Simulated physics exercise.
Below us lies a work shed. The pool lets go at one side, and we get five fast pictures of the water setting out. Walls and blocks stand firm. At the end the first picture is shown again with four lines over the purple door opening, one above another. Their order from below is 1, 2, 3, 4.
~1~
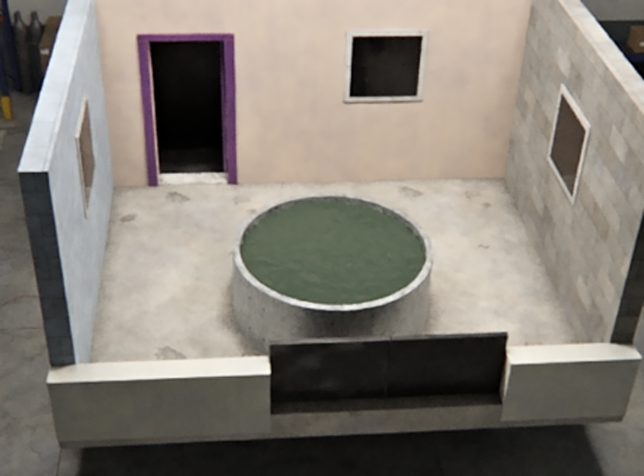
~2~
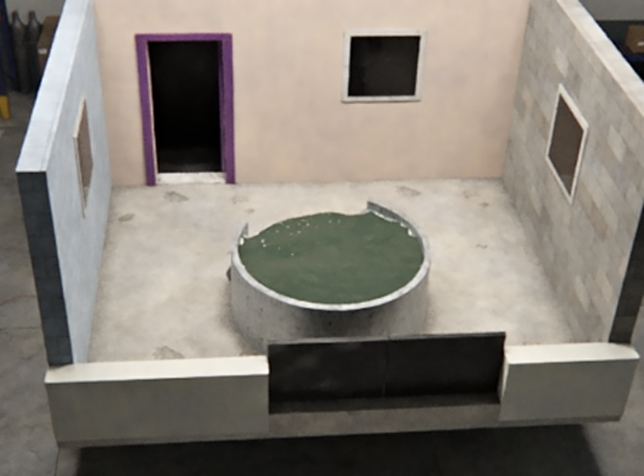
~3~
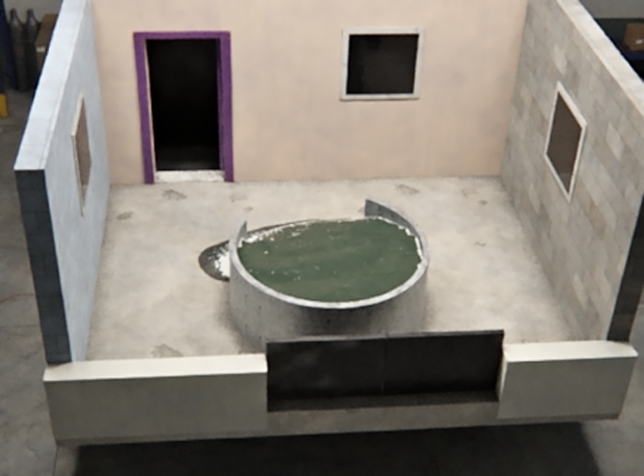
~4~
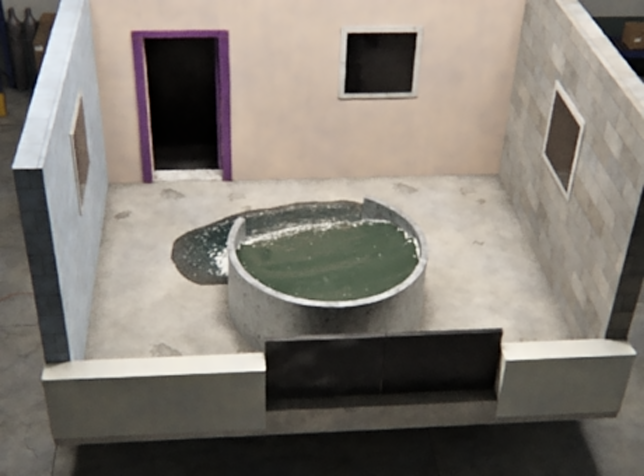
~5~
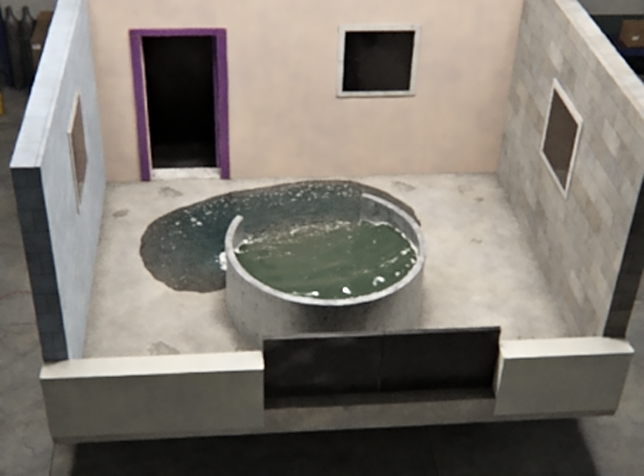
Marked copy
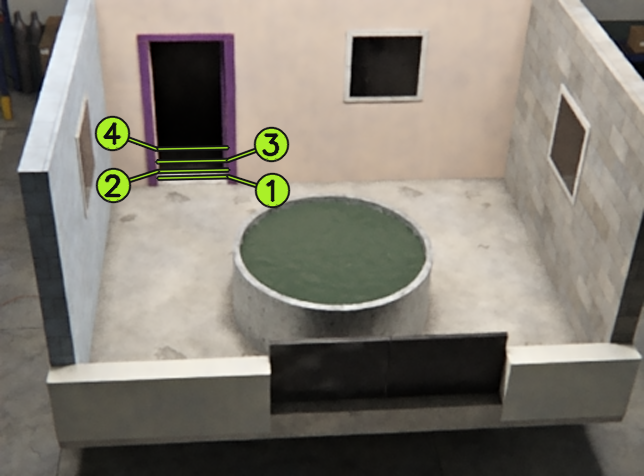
Green water poured out through a gap at the back of a round pool and spread across the pale floor behind and to the left, while the level inside the pool dropped.
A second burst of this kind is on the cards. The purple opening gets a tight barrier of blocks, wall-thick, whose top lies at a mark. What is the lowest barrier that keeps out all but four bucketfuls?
3 is the one.
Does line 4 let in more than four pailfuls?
No, that is safe.
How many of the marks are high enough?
Two of the four.
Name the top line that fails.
2.
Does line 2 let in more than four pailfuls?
Yes, it does.
In lime, 1 at (193, 177); 2 at (193, 170); 3 at (192, 161); 4 at (192, 148); from the bottom up 1, 2, 3, 4.
With 1, dozens of bucketfuls pour in.
With 2, about 8 bucketfuls get in.
With 3, a splash gets over, under a bucket.
With 4, nothing gets over.
